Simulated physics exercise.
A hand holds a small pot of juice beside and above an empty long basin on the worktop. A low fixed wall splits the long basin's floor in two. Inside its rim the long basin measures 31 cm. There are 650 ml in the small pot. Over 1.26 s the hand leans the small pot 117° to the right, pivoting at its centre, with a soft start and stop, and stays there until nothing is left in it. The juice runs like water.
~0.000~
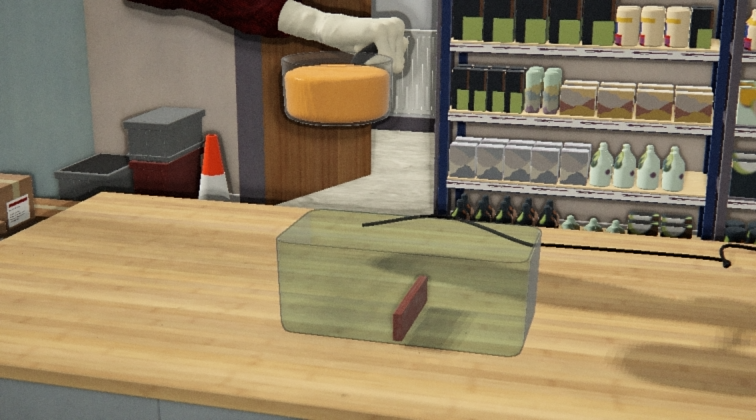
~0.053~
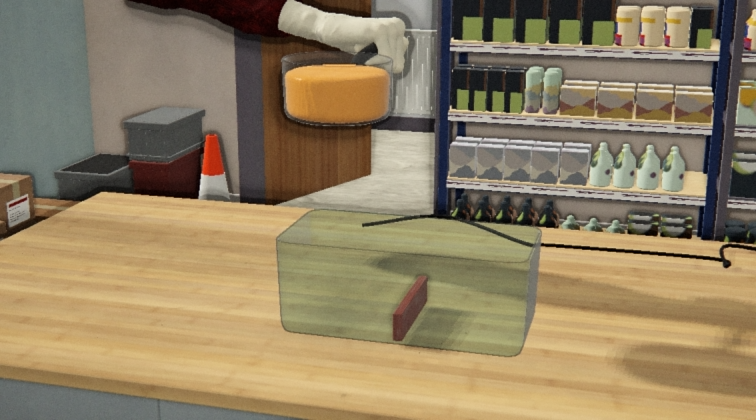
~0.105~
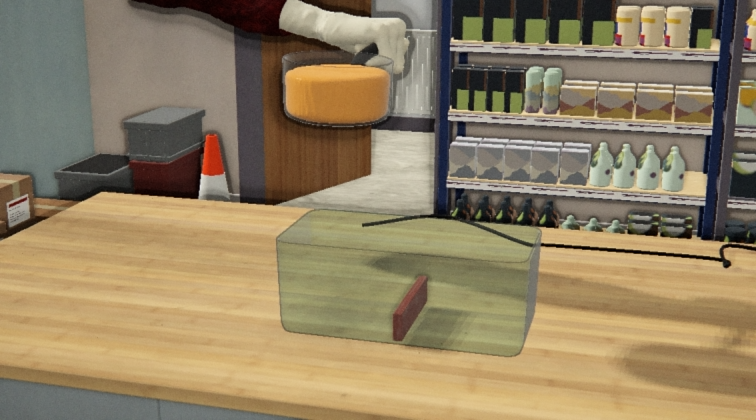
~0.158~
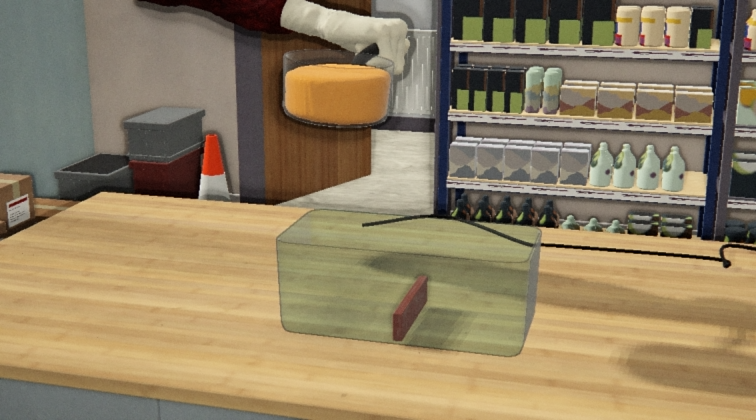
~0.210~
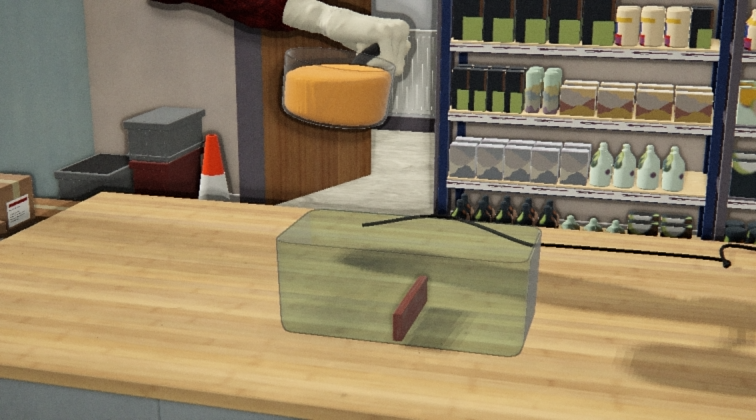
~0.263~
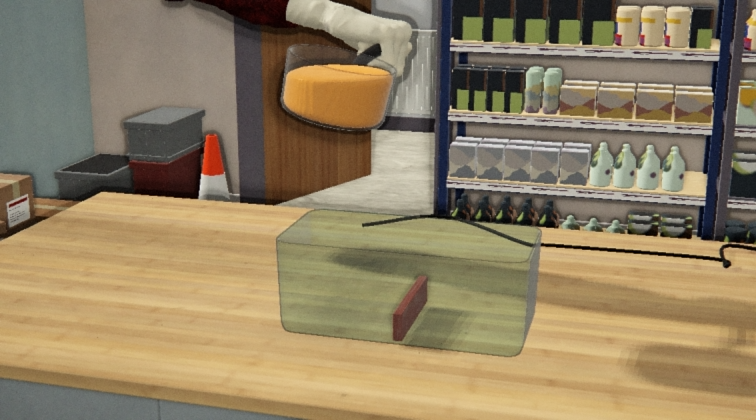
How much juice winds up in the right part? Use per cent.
The far part has some 78 per cent.
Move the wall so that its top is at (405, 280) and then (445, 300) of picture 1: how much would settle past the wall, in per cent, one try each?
In turn about 85 and 50 per cent.
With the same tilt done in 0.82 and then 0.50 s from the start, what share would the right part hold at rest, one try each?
In turn about 70 and 55 per cent.
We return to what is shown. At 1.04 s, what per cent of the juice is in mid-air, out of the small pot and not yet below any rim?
Near 12 in a hundred.
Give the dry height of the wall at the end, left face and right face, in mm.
Left about 30 mm, right about 12 mm.
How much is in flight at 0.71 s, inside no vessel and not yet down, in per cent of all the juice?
About 38 per cent.
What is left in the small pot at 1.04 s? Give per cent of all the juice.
Some 6 per cent.
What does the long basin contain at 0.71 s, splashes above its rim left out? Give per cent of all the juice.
Near 12 in a hundred.
By 0.71 s the tilt is 70° and 52 per cent is still to pour, 0 is left of the wall and 11 right of it.
By 1.04 s the tilt is 109° and 6 per cent is still to pour, 9 is left of the wall and 74 right of it.
By 1.39 s the tilt is 117° and 0 per cent is still to pour, 21 is left of the wall and 78 right of it.
By 1.76 s the tilt is 117° and 0 per cent is still to pour, 21 is left of the wall and 78 right of it.
At rest 21 per cent lies left of the wall, 78 right of it and 1 outside.
